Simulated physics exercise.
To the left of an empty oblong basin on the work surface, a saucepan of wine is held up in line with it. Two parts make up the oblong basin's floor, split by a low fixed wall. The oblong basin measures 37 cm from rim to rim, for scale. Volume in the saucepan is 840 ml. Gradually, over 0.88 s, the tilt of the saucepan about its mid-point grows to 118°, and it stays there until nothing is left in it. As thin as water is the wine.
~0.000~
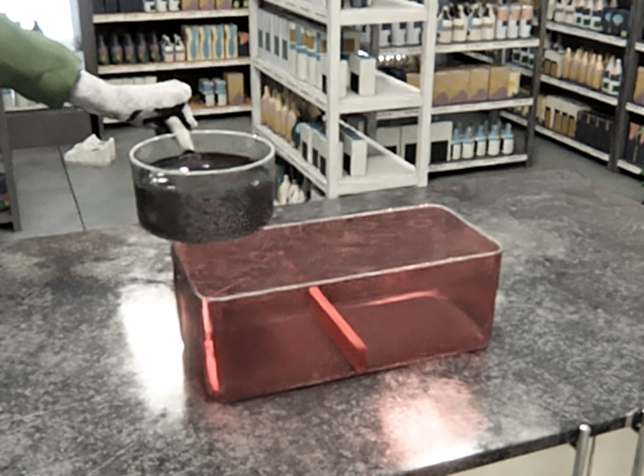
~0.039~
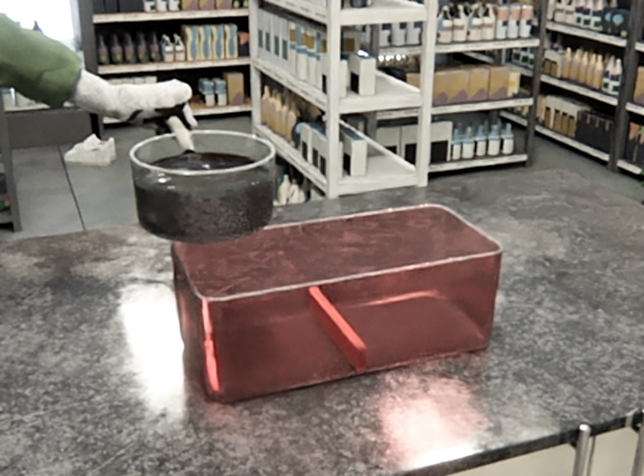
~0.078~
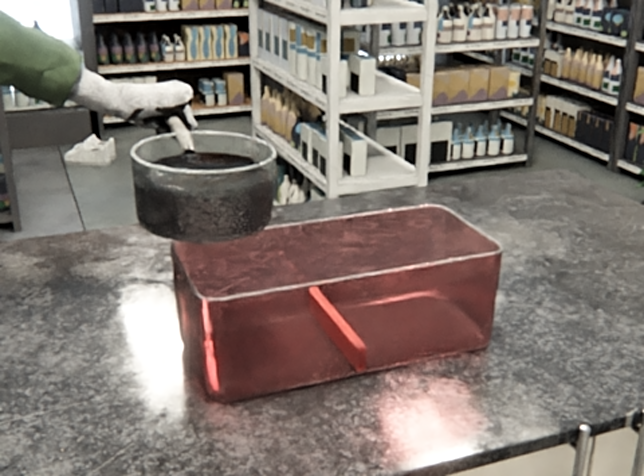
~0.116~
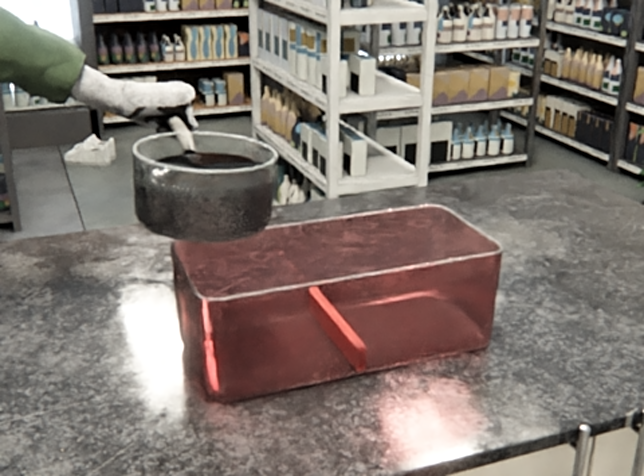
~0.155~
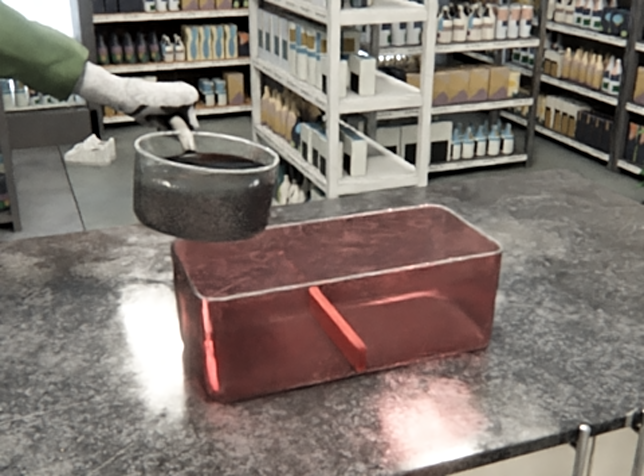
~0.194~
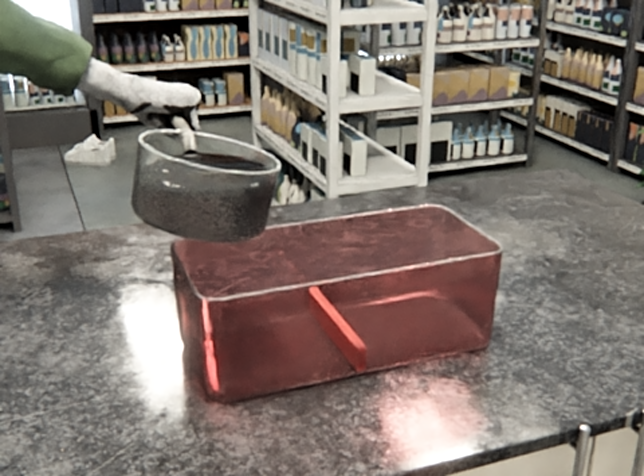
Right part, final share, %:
22 %.
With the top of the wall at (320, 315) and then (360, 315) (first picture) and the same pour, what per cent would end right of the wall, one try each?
35 % and 20 %.
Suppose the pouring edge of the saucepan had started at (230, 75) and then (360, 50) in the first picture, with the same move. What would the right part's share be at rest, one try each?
In turn about 15 and 85 per cent.
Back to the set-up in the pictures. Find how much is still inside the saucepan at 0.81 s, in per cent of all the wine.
I'd estimate some 5 per cent.
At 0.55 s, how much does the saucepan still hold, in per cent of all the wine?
I reckon about 50 in a hundred is still held.
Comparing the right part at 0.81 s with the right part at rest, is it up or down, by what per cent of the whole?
Net change: A rise of about 9 %.
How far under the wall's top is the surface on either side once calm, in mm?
Left 8 mm, right 26 mm.
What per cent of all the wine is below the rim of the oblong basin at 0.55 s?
I reckon close to 20 percent of it.
By 0.55 s the tilt is 82° and 49 per cent is still to pour, 20 is left of the wall and 0 right of it.
By 0.81 s the tilt is 116° and 5 per cent is still to pour, 78 is left of the wall and 13 right of it.
By 1.08 s the tilt is 118° and 0 per cent is still to pour, 80 is left of the wall and 19 right of it.
By 1.38 s the tilt is 118° and 0 per cent is still to pour, 77 is left of the wall and 22 right of it.
At rest 77 per cent lies left of the wall, 22 right of it and 1 outside.
